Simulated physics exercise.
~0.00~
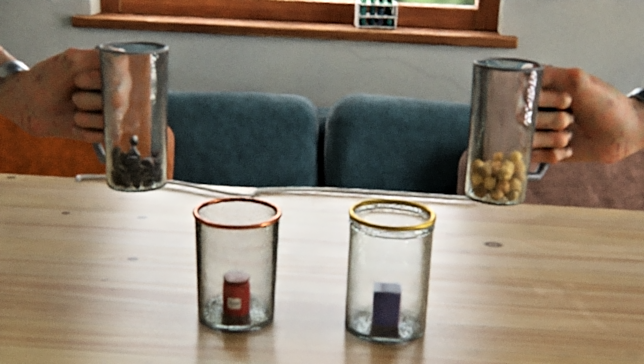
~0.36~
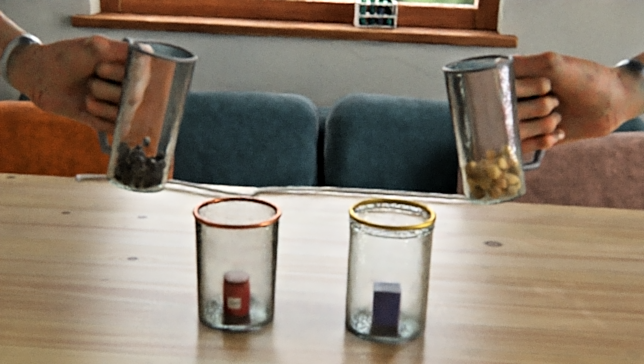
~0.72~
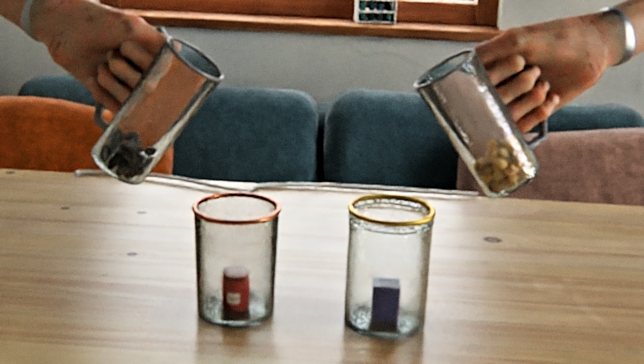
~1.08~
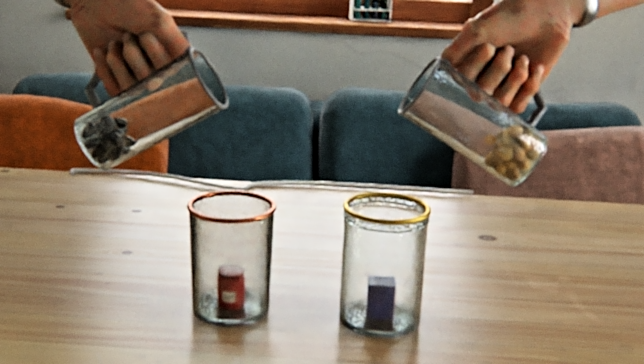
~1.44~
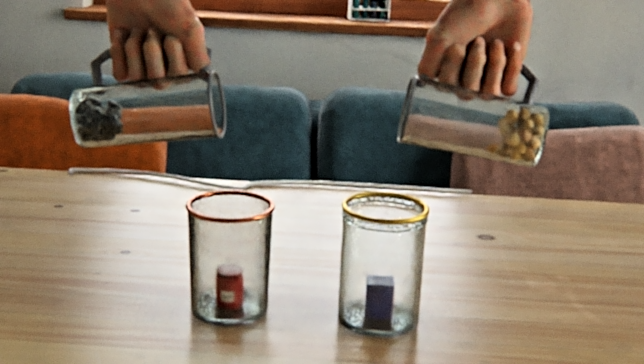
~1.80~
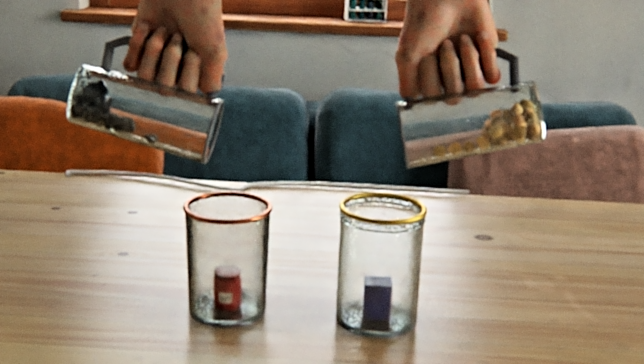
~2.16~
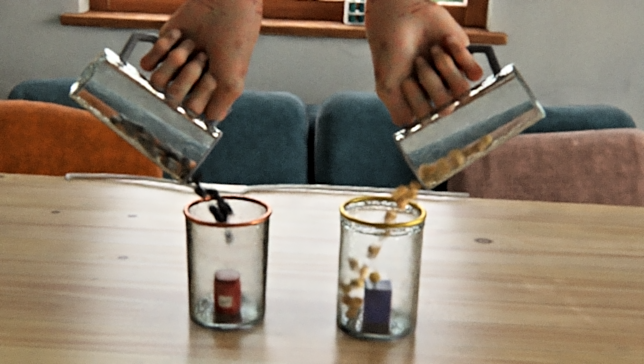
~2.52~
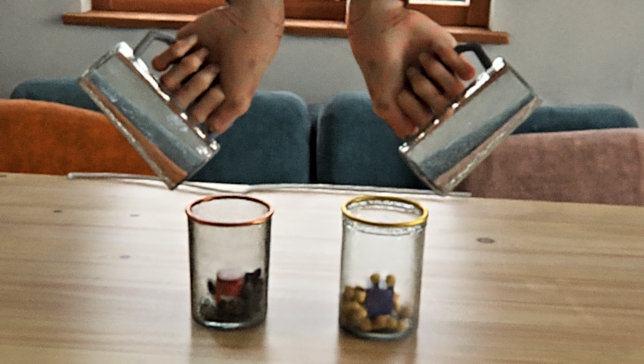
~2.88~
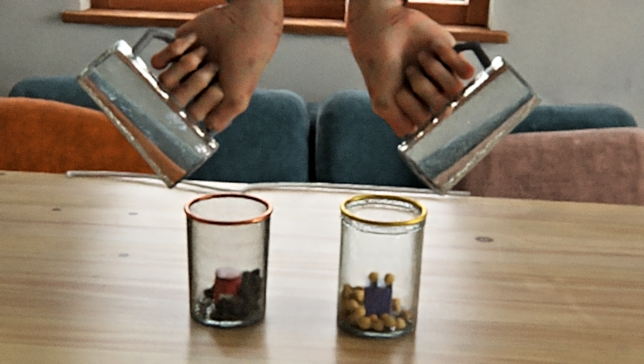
At a wooden table, two hands empty cups into glasses, leaving both objects showing.
